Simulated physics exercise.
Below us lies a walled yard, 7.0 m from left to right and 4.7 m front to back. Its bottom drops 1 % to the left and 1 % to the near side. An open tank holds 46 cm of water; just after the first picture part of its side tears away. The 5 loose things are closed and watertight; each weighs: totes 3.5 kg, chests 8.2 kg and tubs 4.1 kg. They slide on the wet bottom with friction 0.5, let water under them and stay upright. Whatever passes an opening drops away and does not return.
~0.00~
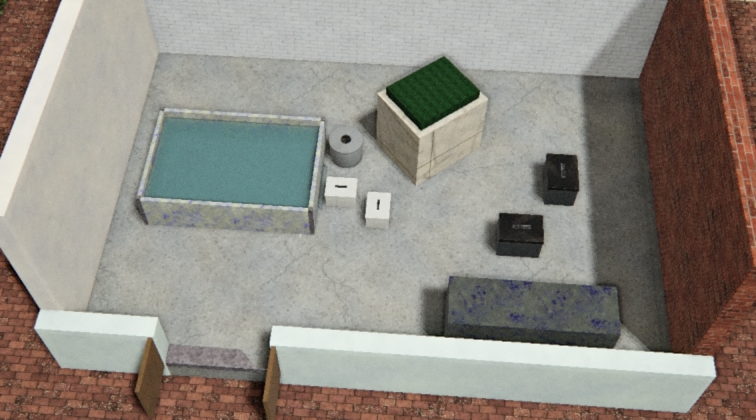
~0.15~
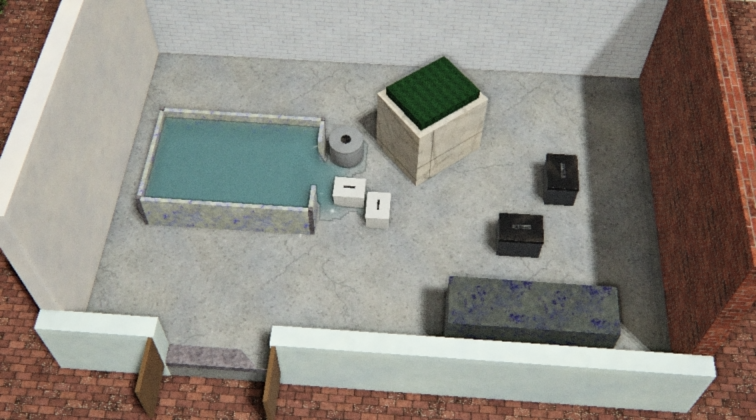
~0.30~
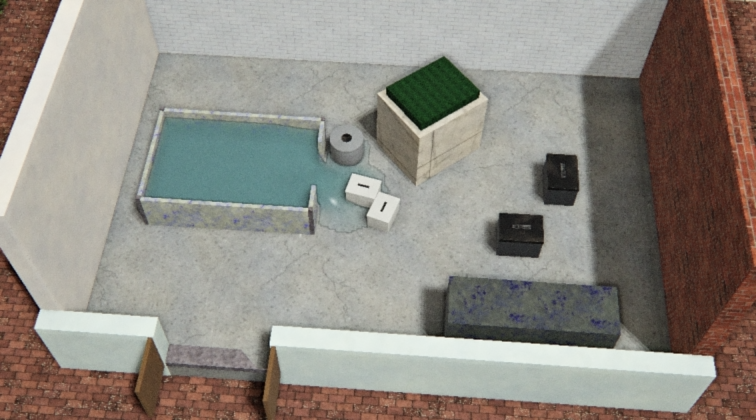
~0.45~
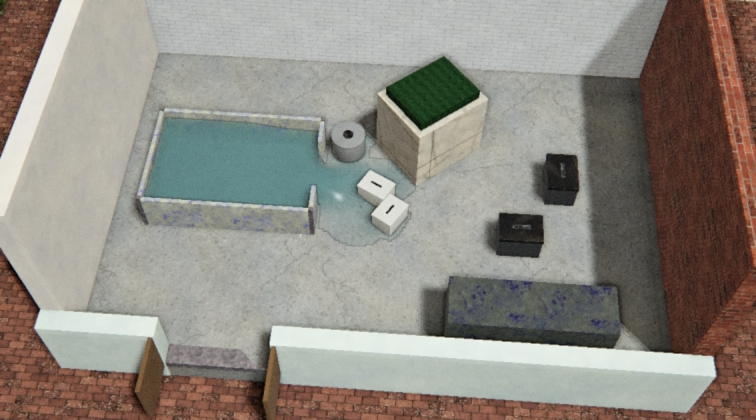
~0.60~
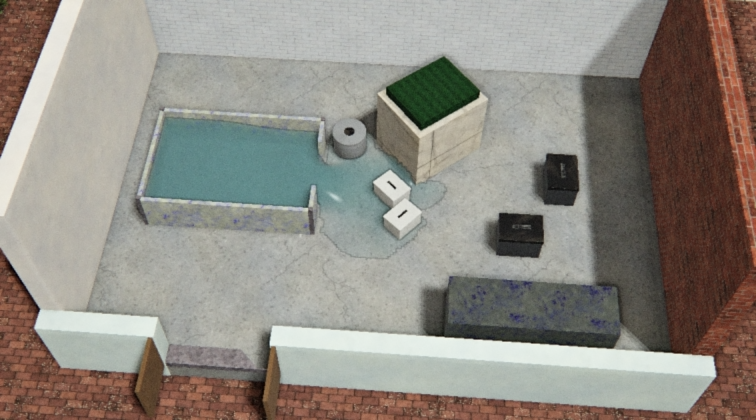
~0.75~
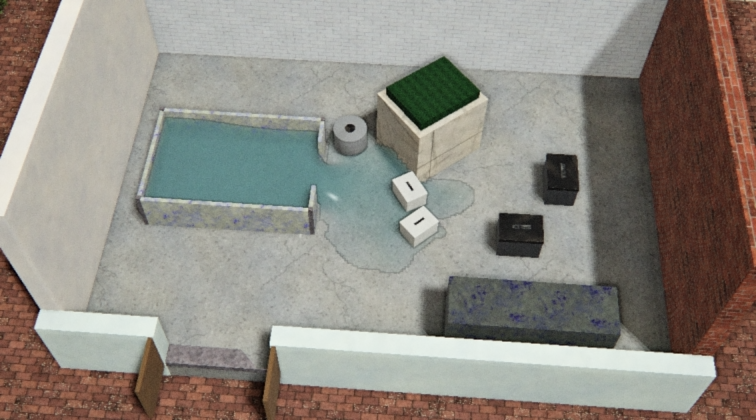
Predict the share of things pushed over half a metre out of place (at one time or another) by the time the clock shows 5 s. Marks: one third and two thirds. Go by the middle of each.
It is at least two thirds.
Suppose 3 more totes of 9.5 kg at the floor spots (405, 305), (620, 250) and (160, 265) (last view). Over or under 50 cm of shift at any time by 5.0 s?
In turn: Less, more, less.
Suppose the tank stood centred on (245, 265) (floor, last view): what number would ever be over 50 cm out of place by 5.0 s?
Then 2.
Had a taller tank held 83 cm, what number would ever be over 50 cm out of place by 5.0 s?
Then 5.
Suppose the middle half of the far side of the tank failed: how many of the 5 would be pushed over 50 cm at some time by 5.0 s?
In that case 1 of them.
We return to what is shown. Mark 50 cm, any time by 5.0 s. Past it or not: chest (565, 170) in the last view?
Answer: Less.
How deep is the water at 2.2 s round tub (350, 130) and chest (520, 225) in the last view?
Roughly 2 and 3 cm.
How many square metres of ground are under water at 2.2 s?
Some 14 m2.
After 1.1 s 2 of 5 are over 50 cm from their spots; 1 afloat.
After 2.2 s 4 of 5 are over 50 cm from their spots; 2 afloat.
After 3.5 s 4 of 5 are over 50 cm from their spots; 3 afloat.
After 5.0 s 4 of 5 are over 50 cm from their spots, and 4 have been at some point; 3 afloat.
